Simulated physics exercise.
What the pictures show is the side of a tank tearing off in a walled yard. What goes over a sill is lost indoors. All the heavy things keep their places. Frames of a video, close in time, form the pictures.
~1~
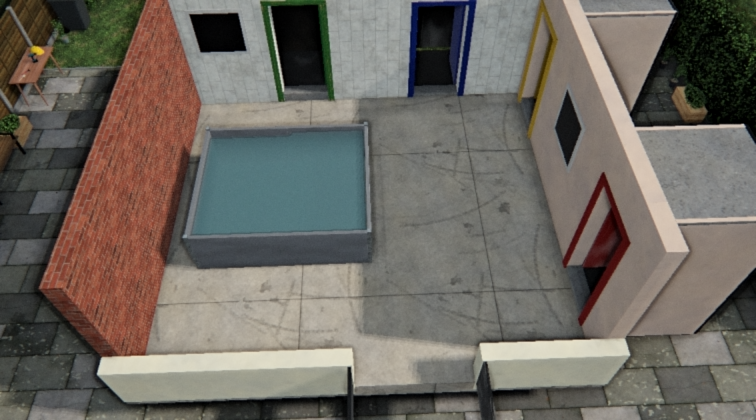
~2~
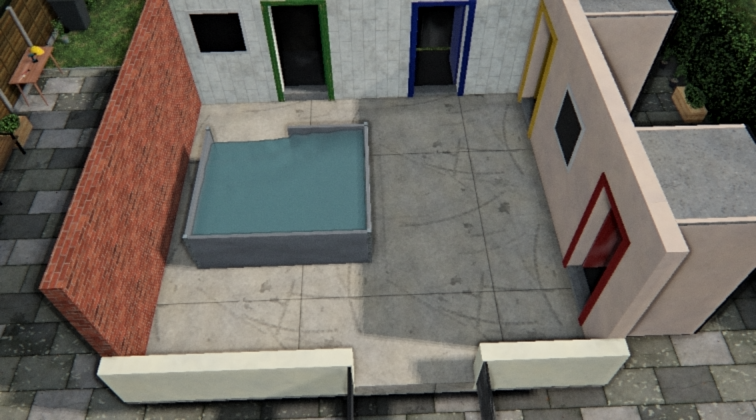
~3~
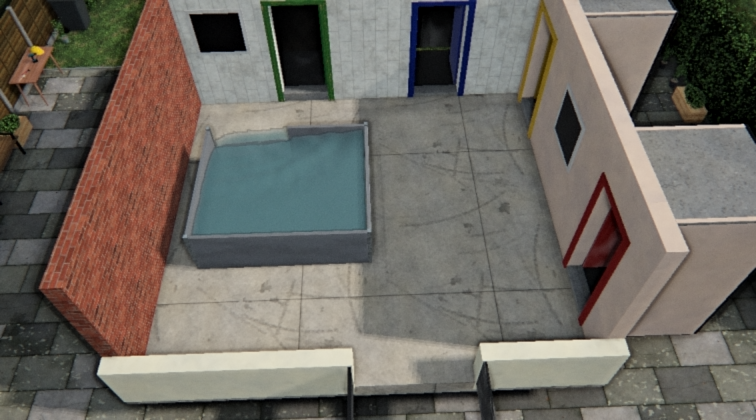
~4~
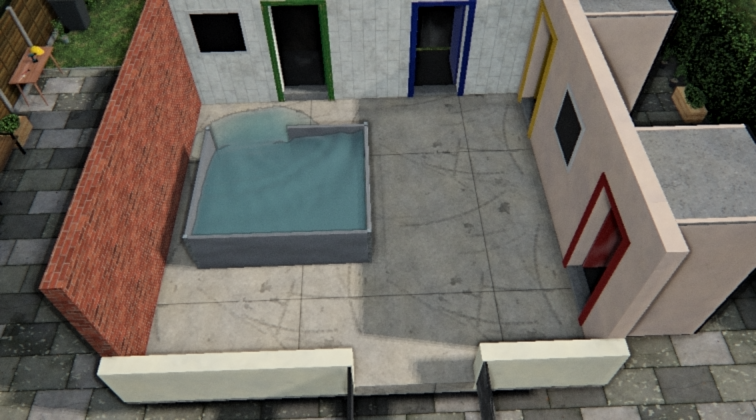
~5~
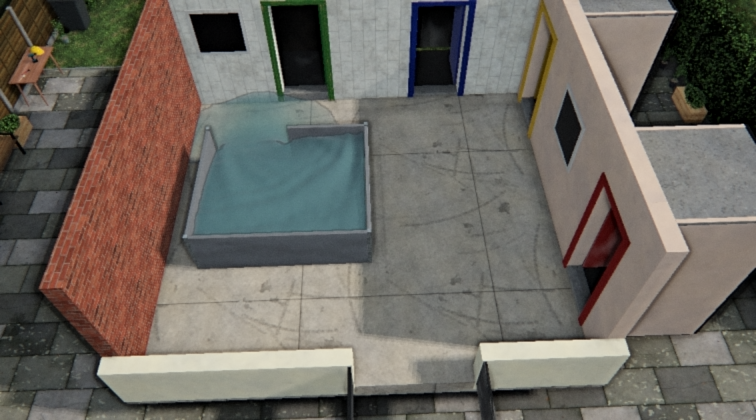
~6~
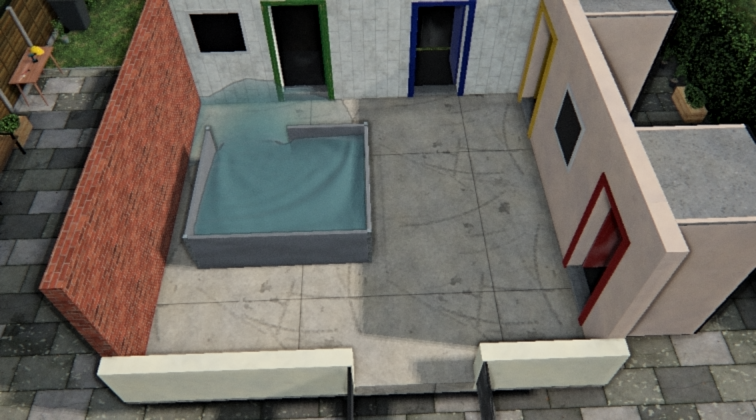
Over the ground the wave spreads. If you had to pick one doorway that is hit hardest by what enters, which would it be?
The green doorway takes the most.
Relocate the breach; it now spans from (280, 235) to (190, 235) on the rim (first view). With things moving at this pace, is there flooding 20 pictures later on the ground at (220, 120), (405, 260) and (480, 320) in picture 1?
In the order given: Waterlogged, waterlogged, waterlogged.
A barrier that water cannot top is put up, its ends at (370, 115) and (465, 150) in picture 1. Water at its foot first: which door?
That's the green-painted one.
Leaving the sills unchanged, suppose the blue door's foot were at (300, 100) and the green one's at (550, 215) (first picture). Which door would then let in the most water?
My pick: The blue-painted one.
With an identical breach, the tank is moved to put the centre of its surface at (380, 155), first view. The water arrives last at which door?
Answer: The red one.
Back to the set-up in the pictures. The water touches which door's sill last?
That one is the red-painted one.
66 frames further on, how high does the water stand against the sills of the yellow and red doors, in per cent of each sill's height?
About 70 %, then 170 %.
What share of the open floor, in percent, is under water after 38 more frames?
About 95 %.
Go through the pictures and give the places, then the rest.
The open tank at (283, 180) is whole and still, in the first frame.
Water pours out on the open tank's far side and has run to a hidden place, in the second frame.
The front is at a hidden place, out from the gap on the open tank's far side, in the third frame.
The front is at (284, 110), out from the gap on the open tank's far side, in the fourth frame.
Water pours out on the open tank's far side and has run to (308, 101), in the fifth frame.
The front is at (335, 100), out from the gap on the open tank's far side, in the sixth frame.
A moment on, water covers 15 % of the floor; red door not reached, yellow door not reached, blue door not reached, green door some in.
Next, water covers 30 % of the floor; red door not reached, yellow door not reached, blue door wet at the sill, nothing in, green door a lot in.
Then, water covers 55 % of the floor; red door not reached, yellow door a trickle in, blue door wet at the sill, nothing in, green door a lot in.
Later, water covers 95 % of the floor; red door wet at the sill, nothing in, yellow door a lot in, blue door wet at the sill, nothing in, green door a lot in.
In the end, water covers 100 % of the floor; red door some in, yellow door a lot in, blue door some in, green door a lot in; the green door has let in the most.
